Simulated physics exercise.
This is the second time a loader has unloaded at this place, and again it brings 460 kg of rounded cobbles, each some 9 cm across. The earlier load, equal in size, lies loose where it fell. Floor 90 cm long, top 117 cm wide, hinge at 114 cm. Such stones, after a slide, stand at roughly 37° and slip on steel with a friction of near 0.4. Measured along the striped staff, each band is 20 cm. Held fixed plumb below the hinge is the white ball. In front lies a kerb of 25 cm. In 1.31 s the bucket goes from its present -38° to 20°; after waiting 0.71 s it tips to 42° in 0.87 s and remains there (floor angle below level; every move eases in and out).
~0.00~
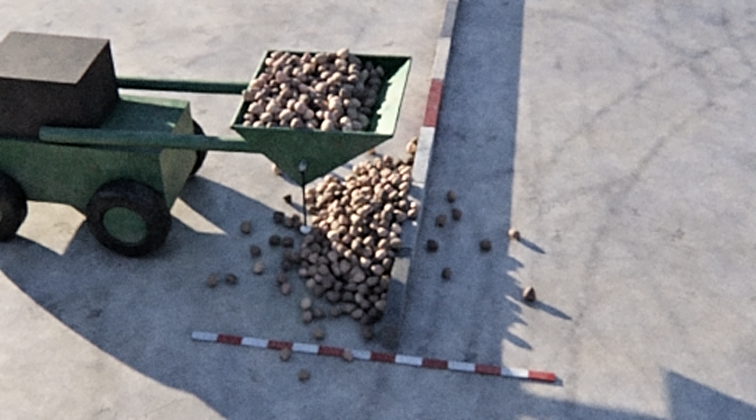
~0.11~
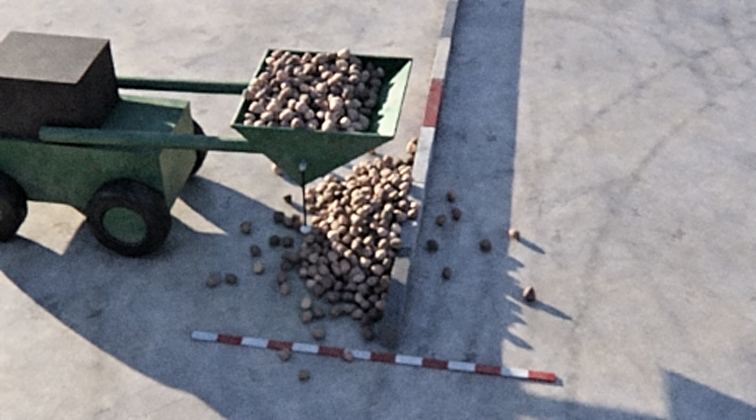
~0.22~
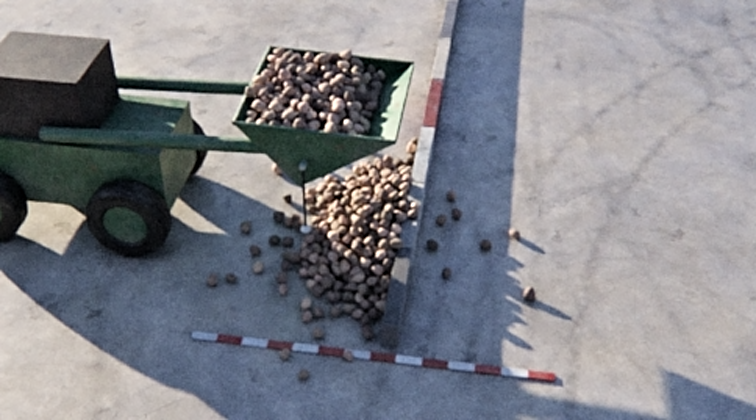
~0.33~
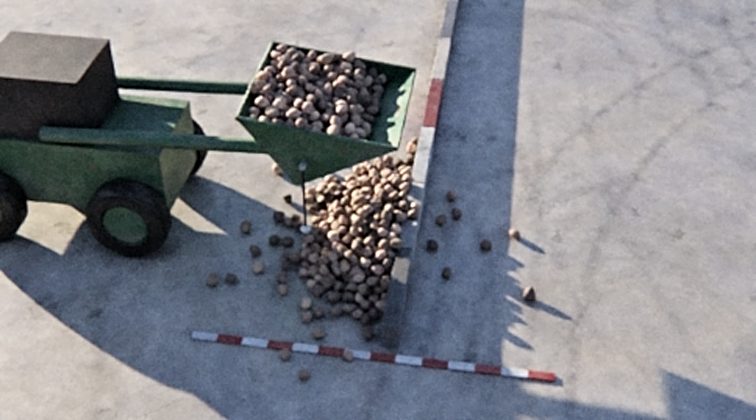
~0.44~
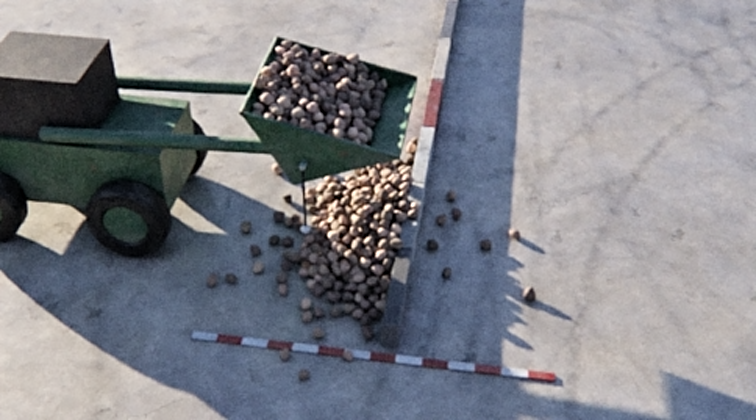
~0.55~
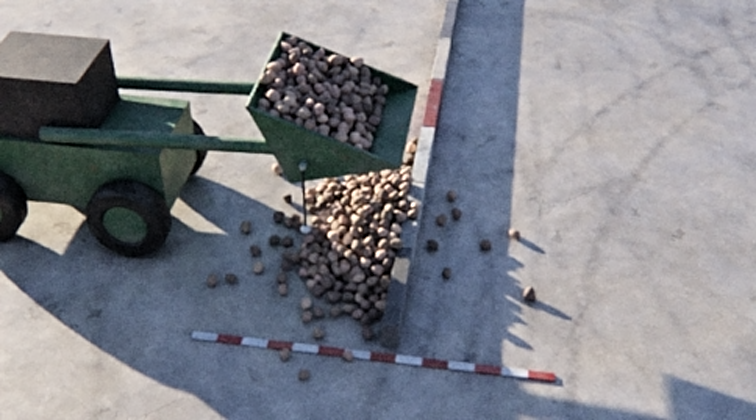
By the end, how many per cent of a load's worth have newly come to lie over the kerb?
About 78 per cent have newly come to lie there.
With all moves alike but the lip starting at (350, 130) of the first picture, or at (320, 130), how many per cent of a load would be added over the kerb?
Case one about 30 %, case two about 5 %.
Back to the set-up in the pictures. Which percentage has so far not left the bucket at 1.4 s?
Close to 85 in a hundred.
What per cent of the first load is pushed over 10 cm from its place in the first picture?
I'd put it at about 0 per cent.
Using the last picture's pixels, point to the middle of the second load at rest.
Roughly at pixel (444, 234).
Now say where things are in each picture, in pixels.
In the first frame, the bucket is at -38°, its lip at (393, 136); the top of the load is at (317, 70). The earlier load is highest near (373, 209), 33 cm above ground level, 99 % on this side of the kerb, 2 % over the kerb.
In the second frame, lip at (394, 138), floor tilted -37°, highest stones at (310, 69); the stones move at 0.1 m/s on average.
In the third frame, lip at (395, 142), floor tilted -34°, highest stones at (306, 70); the stones move at 0.2 m/s on average.
In the fourth frame, the bucket is at -29°, its lip at (398, 149); the top of the load is at (291, 67); the stones move at 0.2 m/s on average.
In the fifth frame, the bucket is at -23°, its lip at (400, 158); the top of the load is at (285, 62); the stones move at 0.2 m/s on average.
In the sixth frame, the bucket is at -16°, its lip at (401, 167); the top of the load is at (291, 59); the stones move at 0.3 m/s on average.
After 1.0 s the floor is at 11°; in per cent of one load, 100 in the bucket, 99 on this side of the kerb, 2 over the kerb; the foremost stones are at (470, 239).
After 1.4 s the floor is at 20°; in per cent of one load, 87 in the bucket, 109 on this side of the kerb, 5 over the kerb; the foremost stones are at (471, 240).
After 3.3 s the floor is at 42°; in per cent of one load, 0 in the bucket, 121 on this side of the kerb, 79 over the kerb; the foremost stones are at (569, 290).
After 6.1 s the floor is at 42°; in per cent of one load, 0 in the bucket, 121 on this side of the kerb, 79 over the kerb; the foremost stones are at (569, 290). Net gain over the kerb, 78.
